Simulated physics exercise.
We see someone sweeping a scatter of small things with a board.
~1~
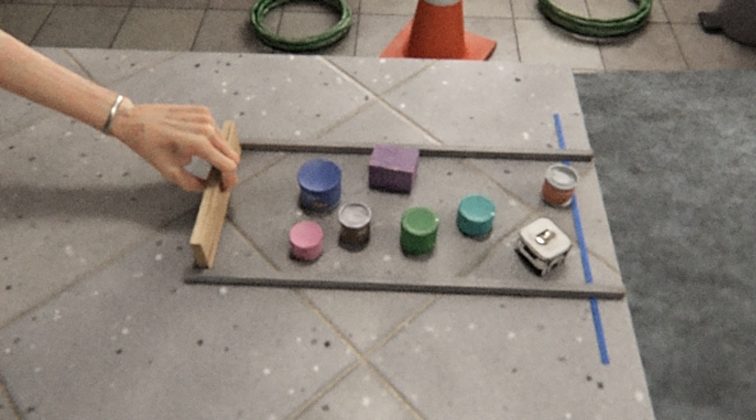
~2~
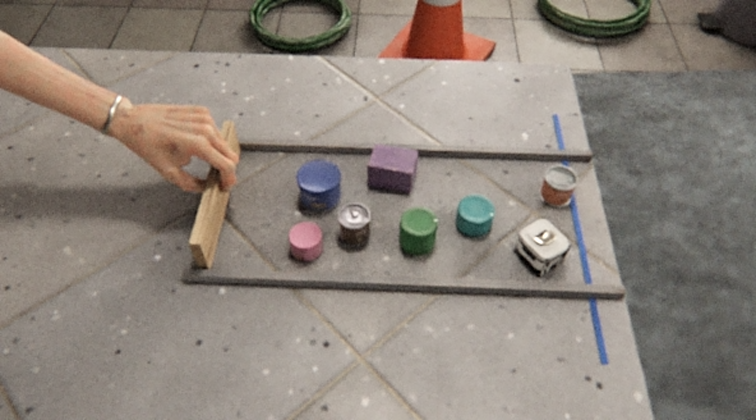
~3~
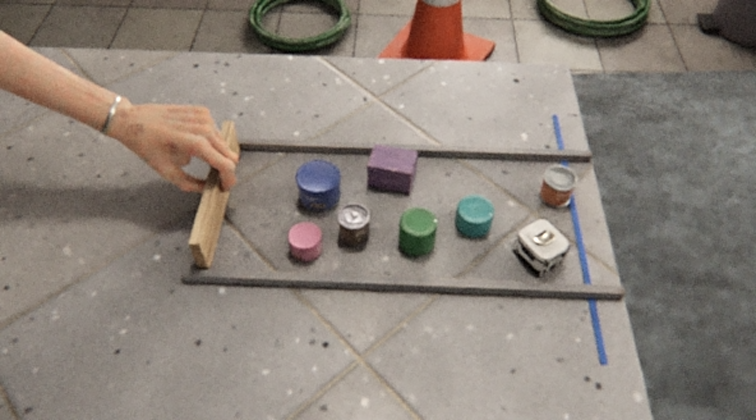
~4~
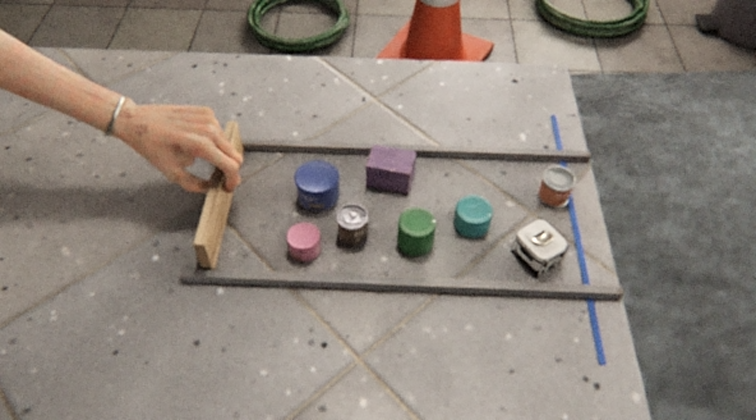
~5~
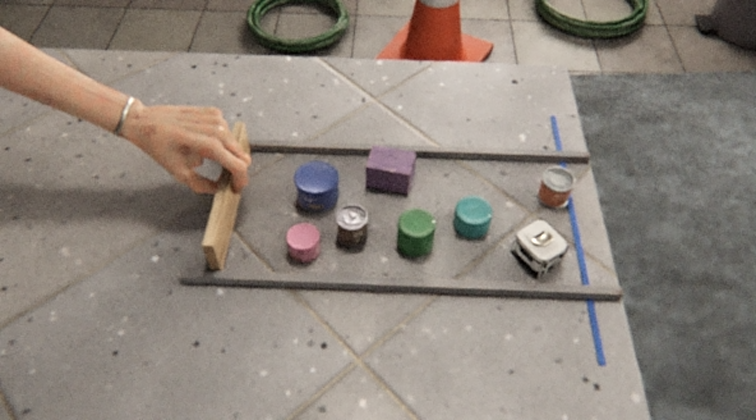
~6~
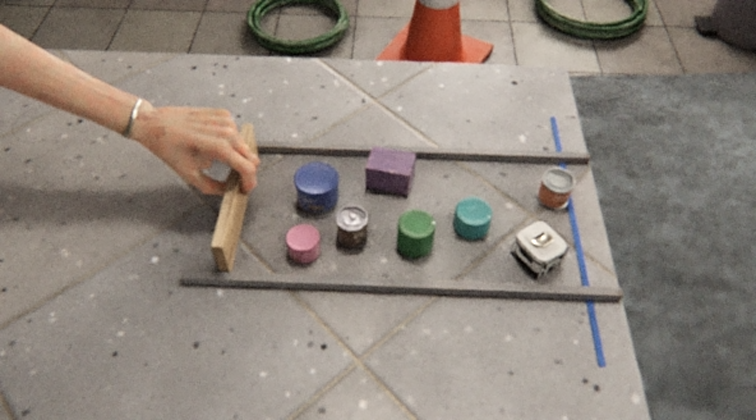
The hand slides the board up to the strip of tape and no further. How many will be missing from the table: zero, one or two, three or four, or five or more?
Here the number that fall off is three or four.
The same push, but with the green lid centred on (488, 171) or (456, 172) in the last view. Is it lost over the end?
The green lid is lost; tumbles off.
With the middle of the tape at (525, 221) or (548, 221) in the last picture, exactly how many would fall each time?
The counts: 0 and 1.
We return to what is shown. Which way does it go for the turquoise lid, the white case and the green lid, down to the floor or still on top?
The turquoise lid falls; the white case tumbles off; the green lid comes down.
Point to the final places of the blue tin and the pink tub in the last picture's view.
First (596, 200), then (601, 260).
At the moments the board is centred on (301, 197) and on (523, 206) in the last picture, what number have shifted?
2 and 8.
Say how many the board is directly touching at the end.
It touches 4.
Soon after, none off yet; orange tin at rest near (556, 189); white case at rest near (539, 249); turquoise lid at rest near (473, 218).
After that, none off yet; orange tin at rest near (556, 189); white case displaced a little near (557, 252); turquoise lid displaced about its own width near (522, 216).
In the end, the number that fall off is three or four; gone, green lid, turquoise lid, white case and orange tin.
